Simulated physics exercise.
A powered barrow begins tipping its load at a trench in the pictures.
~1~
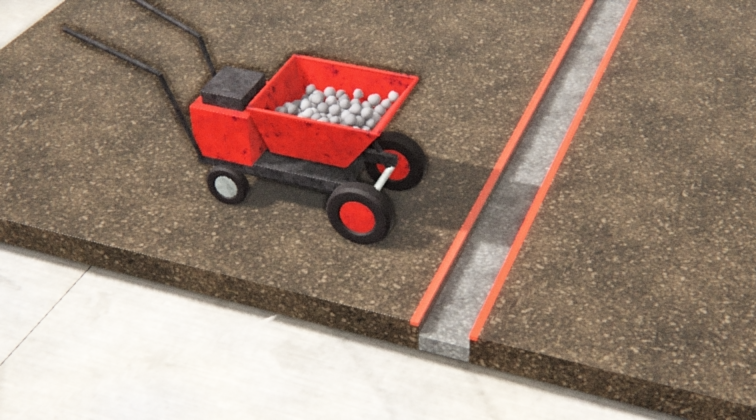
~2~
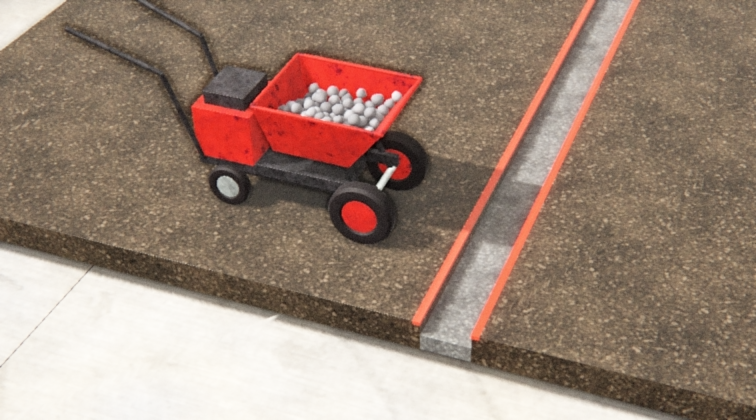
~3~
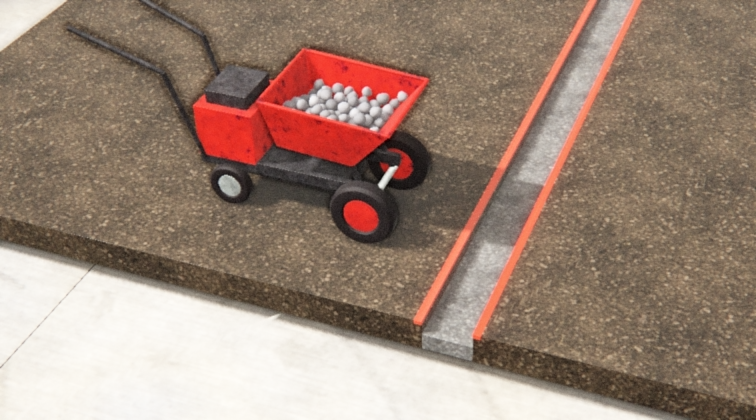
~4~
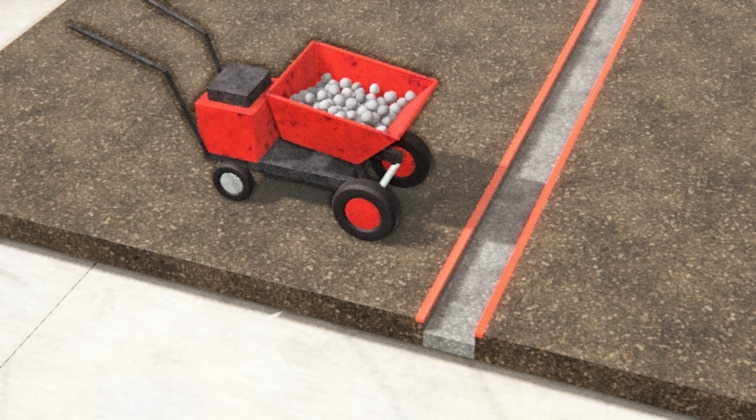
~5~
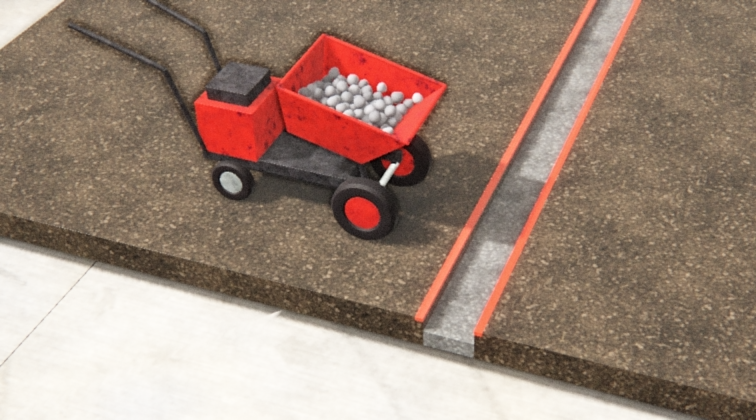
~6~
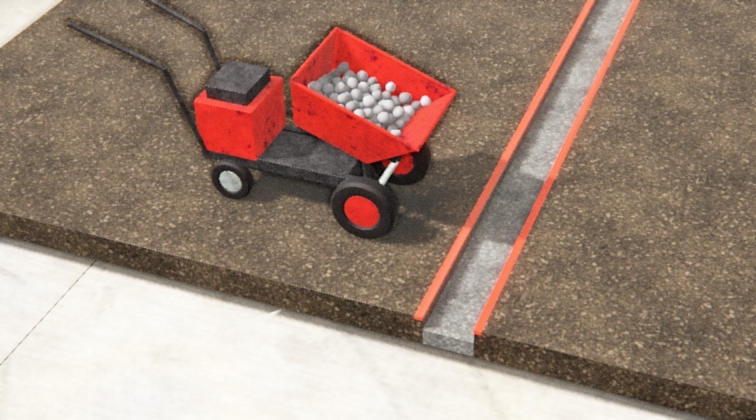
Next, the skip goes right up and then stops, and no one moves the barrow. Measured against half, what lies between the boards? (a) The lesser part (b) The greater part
Option b: The greater part.
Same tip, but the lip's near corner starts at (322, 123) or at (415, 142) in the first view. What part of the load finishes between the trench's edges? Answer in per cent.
Estimates, in order: 50 % then 10 %.
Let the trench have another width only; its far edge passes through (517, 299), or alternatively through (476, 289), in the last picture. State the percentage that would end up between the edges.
Close to 90 per cent in the first, close to 30 per cent in the second.
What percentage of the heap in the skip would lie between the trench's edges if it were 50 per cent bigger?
Something near 60 percent of it.
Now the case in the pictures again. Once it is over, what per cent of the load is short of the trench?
Roughly 0 per cent of the load.
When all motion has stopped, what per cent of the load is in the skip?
Around 0 %.
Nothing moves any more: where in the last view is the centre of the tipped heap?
Near (507, 237).
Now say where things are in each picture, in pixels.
Lip of the skip (377, 134), level; top of the load (335, 121), round cobbles; first edge of the trench (434, 286); far edge (491, 299), the trench over half as wide as the skip, and shallow for its width, in the first picture.
Lip of the skip (381, 135), tipped barely; top of the load (339, 110), in the second picture.
Lip of the skip (388, 136), tipped barely; top of the load (332, 106), in the third picture.
Lip of the skip (398, 138), tipped a little; top of the load (329, 104), in the fourth picture.
Lip of the skip (407, 143), tipped a little; top of the load (330, 92), in the fifth picture.
Lip of the skip (417, 150), tipped clearly; top of the load (330, 93); first edge of the trench (438, 280); far edge (495, 294), in the sixth picture.
Just after the last frame, skip tipped steeply; every one in the skip.
A moment on, skip tipped right over; the larger part in the skip; about a tenth in or heaped over the trench; just a few beyond it; about a tenth falling.
Further on, skip tipped right over; roughly two thirds in or heaped over the trench; roughly a third beyond it.
When it is over, skip tipped right over; roughly two thirds in or heaped over the trench; roughly a third beyond it.
